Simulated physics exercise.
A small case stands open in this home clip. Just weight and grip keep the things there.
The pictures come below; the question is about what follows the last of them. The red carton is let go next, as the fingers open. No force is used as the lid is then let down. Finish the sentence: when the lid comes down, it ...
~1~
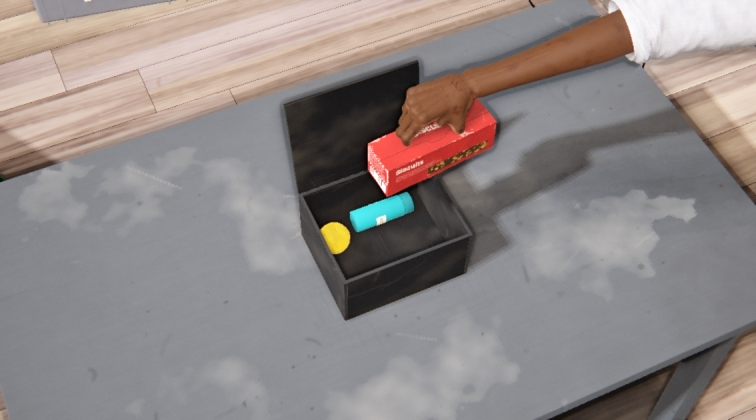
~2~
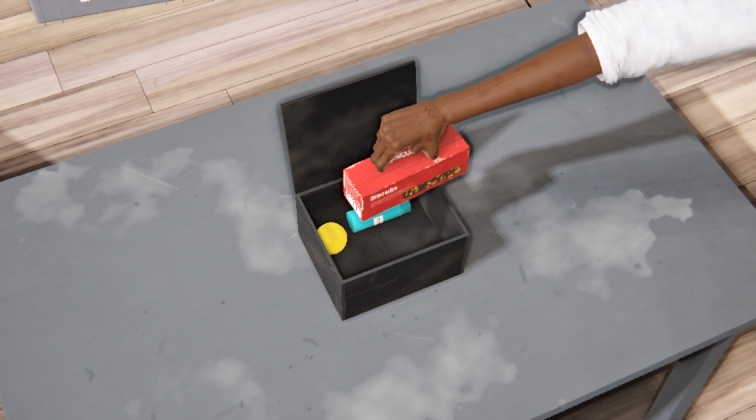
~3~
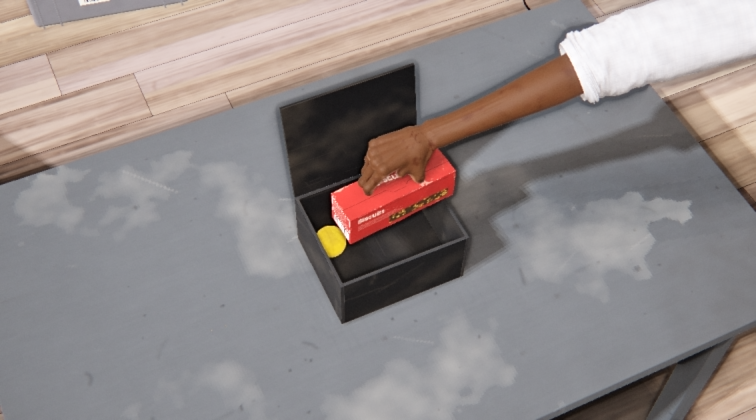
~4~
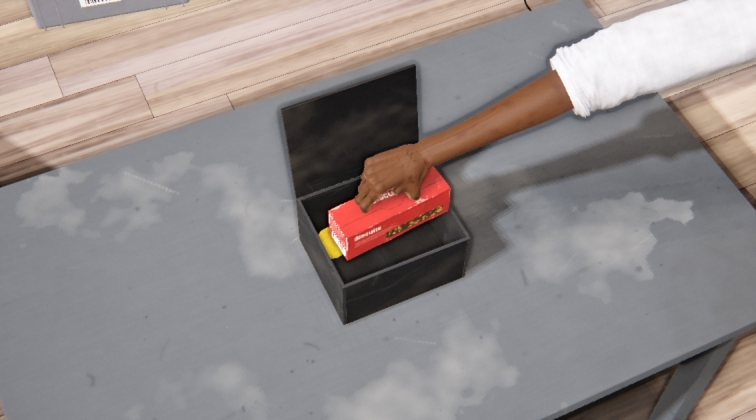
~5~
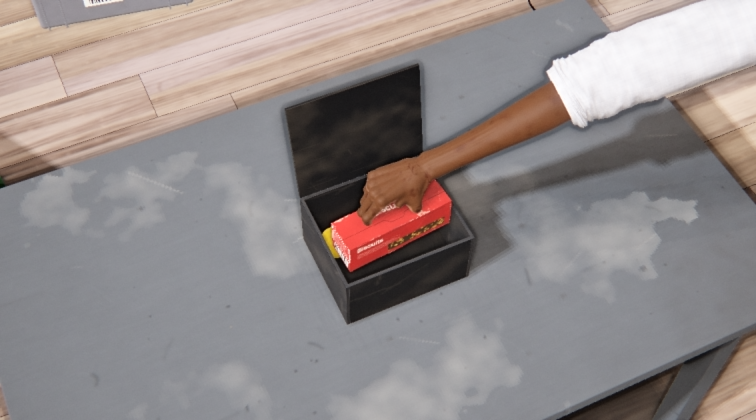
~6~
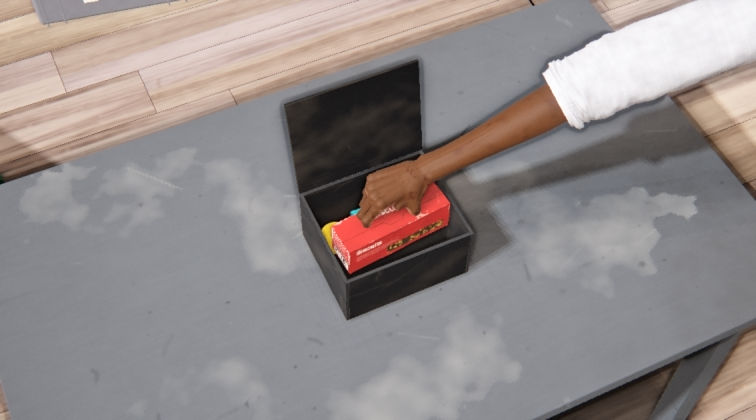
... shuts properly.
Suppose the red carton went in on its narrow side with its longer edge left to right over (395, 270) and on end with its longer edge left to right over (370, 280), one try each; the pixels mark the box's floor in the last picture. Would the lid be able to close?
Case one: Lid down; case two: Lid left up.
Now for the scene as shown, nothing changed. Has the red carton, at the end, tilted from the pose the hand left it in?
Looking at the last picture, the red carton is left as set.
Then, 0.90 s after the last picture, lid starting down; red carton slid a little near (390, 244).
Then, 1.50 s after the last picture, lid 65° above the rim; red carton slid a little near (390, 244).
Then, 1.80 s after the last picture, lid 38° above the rim; red carton slid a little near (390, 244).
Then, 2.00 s after the last picture, lid 15° above the rim; red carton slid a little near (390, 244).
At rest, lid shut; moved from the start, red carton; the other 2 in place. Seen from the same camera at the end, red carton near (390, 244).
